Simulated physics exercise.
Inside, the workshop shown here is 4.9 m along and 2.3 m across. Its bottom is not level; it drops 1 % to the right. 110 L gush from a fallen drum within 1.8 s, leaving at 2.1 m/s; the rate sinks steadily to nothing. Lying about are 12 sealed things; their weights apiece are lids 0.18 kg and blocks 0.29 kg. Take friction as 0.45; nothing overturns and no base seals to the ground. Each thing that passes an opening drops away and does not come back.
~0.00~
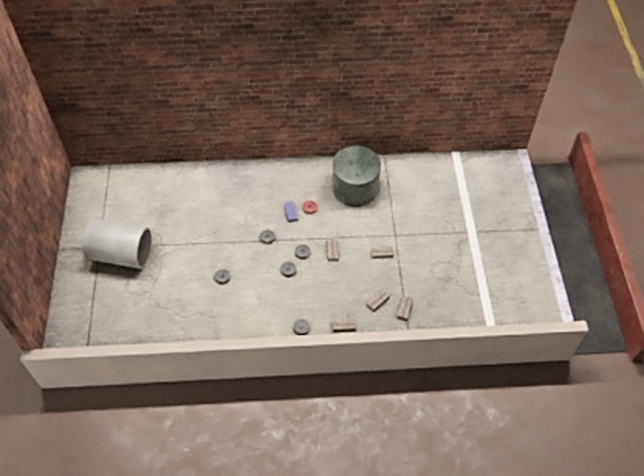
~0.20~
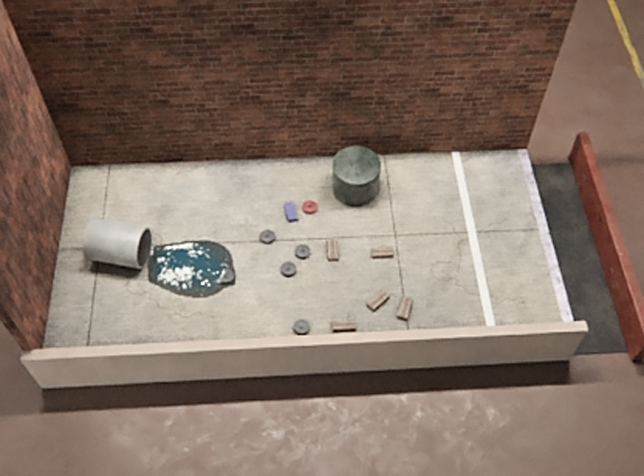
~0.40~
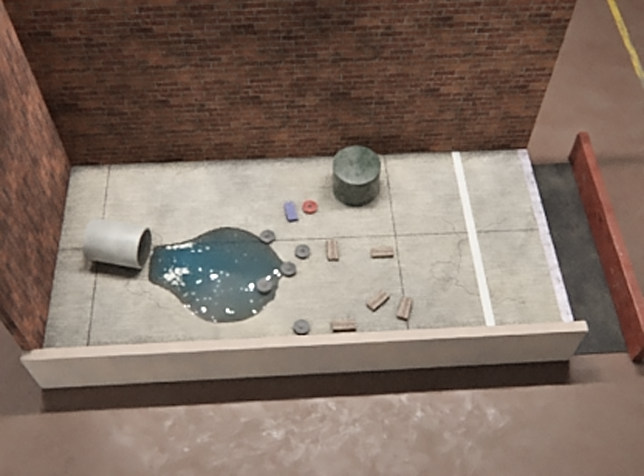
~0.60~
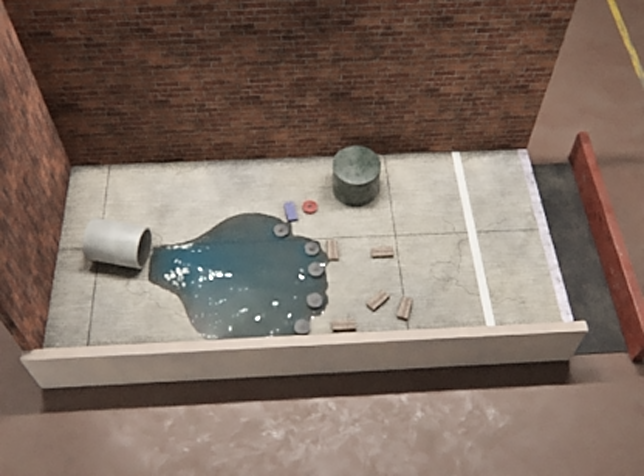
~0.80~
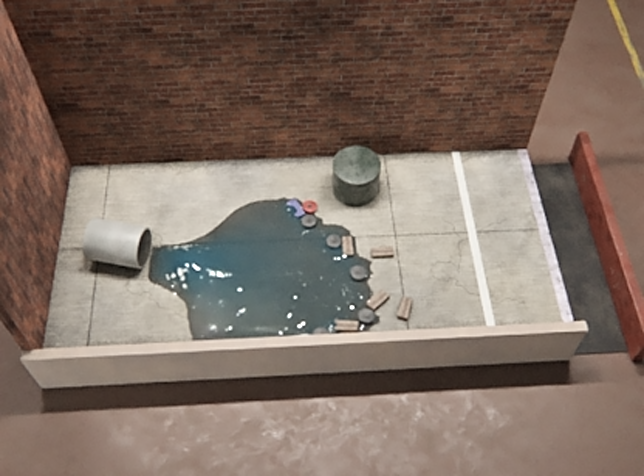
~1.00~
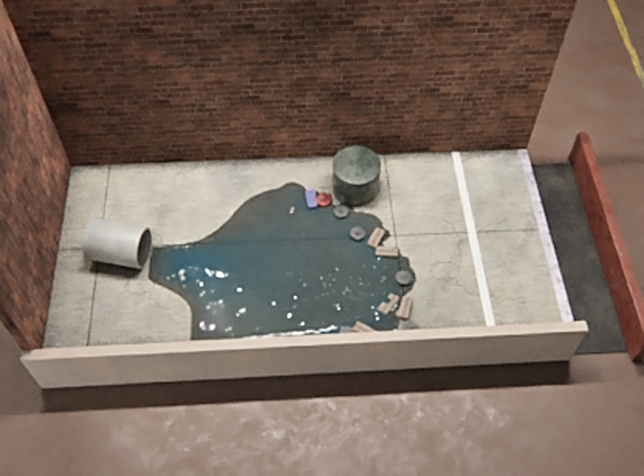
The clip opens on a dry, walled workshop floor with a grey pipe at left, a dark green drum, and small scattered pieces. Blue water spreads rightward from the pipe's mouth, pushing grey discs along. It then reaches the brown blocks, blue block and red lid, shifting several of them right.
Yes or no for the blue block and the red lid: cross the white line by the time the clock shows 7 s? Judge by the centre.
Blue block: Short; red lid: Short.
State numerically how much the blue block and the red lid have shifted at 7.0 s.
Offsets: Near 60 and 50 centimetres.
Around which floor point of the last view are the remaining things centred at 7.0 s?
Centre of the remaining things: Roughly (288, 173).
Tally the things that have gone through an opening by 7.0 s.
Count at that moment: 10.
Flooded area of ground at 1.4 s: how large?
About 4.5 m2.
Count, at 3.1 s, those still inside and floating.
Just then, the number is 0.
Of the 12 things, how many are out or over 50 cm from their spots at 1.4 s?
The answer is 8.
After 1.4 s the blue block is near (322, 183), 0.5 m from its start, afloat; the red lid is near (327, 193), 0.2 m from its start, afloat; 1 of 12 are over the mark; 7 afloat.
After 3.1 s the blue block is near (295, 165), 0.6 m from its start, aground; the red lid is near (286, 174), 0.5 m from its start, aground; 10 of 12 are over the mark; 0 afloat.
After 4.9 s the blue block is near (293, 166), 0.6 m from its start, aground; the red lid is near (283, 176), 0.5 m from its start, aground; 10 of 12 are over the mark; 0 afloat.
After 7.0 s the blue block is near (293, 166), 0.6 m from its start, aground; the red lid is near (283, 176), 0.5 m from its start, aground; 10 of 12 are over the mark; 0 afloat.
